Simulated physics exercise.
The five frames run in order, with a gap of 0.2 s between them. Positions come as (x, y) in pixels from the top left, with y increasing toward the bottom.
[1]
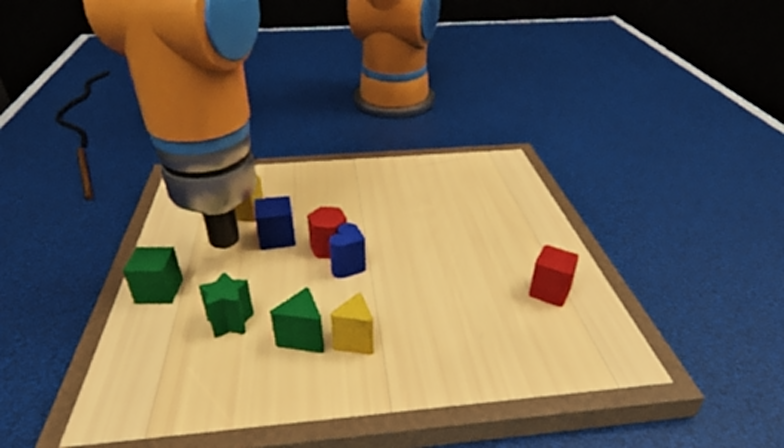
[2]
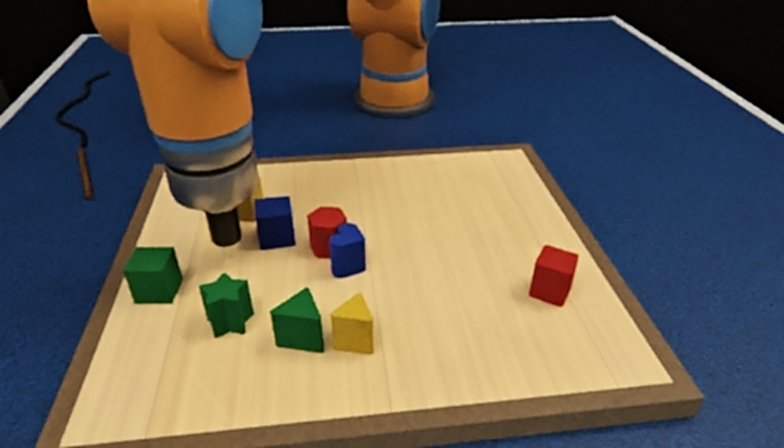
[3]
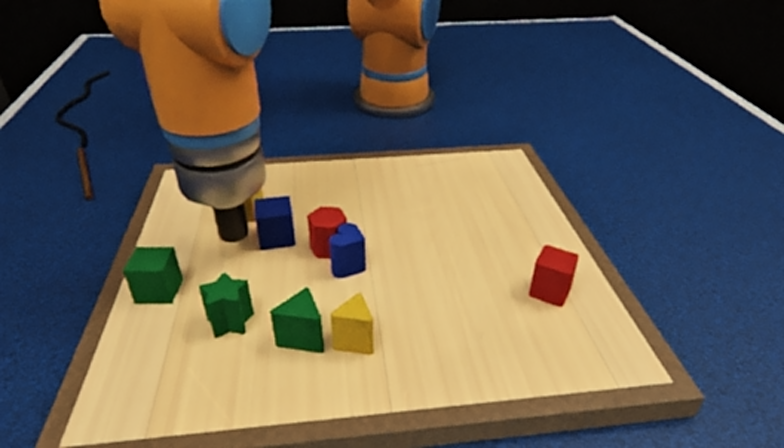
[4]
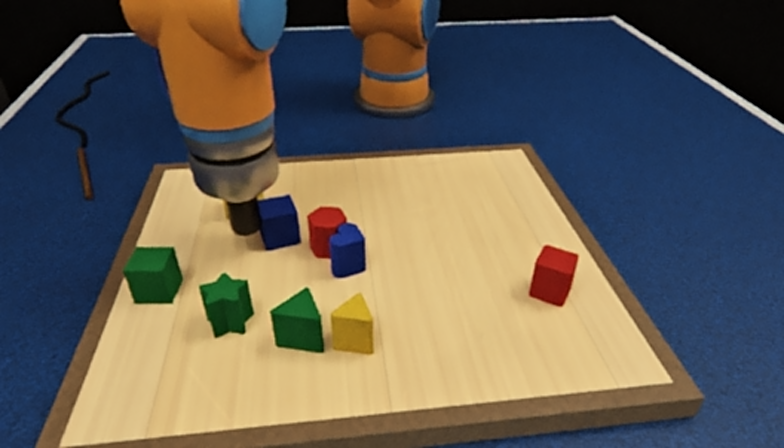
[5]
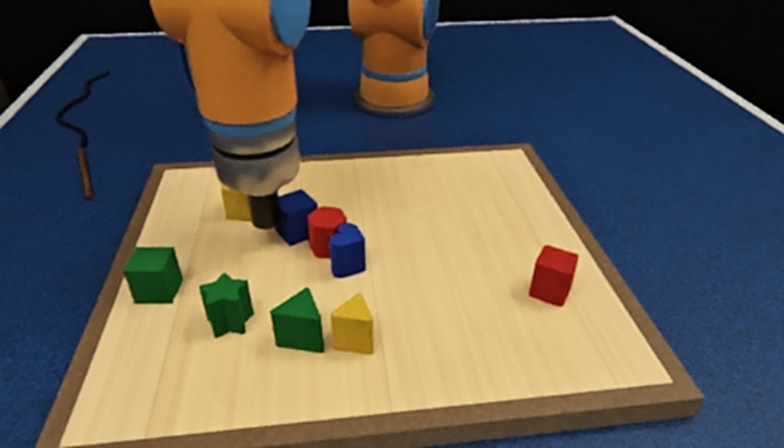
On a wooden board, a robot arm's dark tip moves right and nudges a blue cube.
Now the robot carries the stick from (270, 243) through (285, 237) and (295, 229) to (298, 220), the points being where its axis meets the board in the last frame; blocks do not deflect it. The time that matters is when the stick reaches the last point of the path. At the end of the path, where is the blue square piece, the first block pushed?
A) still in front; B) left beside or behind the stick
B
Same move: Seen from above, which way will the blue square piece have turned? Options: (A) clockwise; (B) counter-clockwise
That would be A.
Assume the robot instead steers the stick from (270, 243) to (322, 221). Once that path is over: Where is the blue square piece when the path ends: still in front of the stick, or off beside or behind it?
It is driven along in front.
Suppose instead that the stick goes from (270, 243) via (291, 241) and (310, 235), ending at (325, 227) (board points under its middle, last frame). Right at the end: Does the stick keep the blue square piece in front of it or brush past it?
The stick still has the blue square piece in front of it when the path ends.
On the path given first. Halfway along, stick at (289, 213); blue square piece at (316, 192).
At the end, stick at (296, 200); blue square piece at (325, 186), turned 25° clockwise; red hexagon in place.
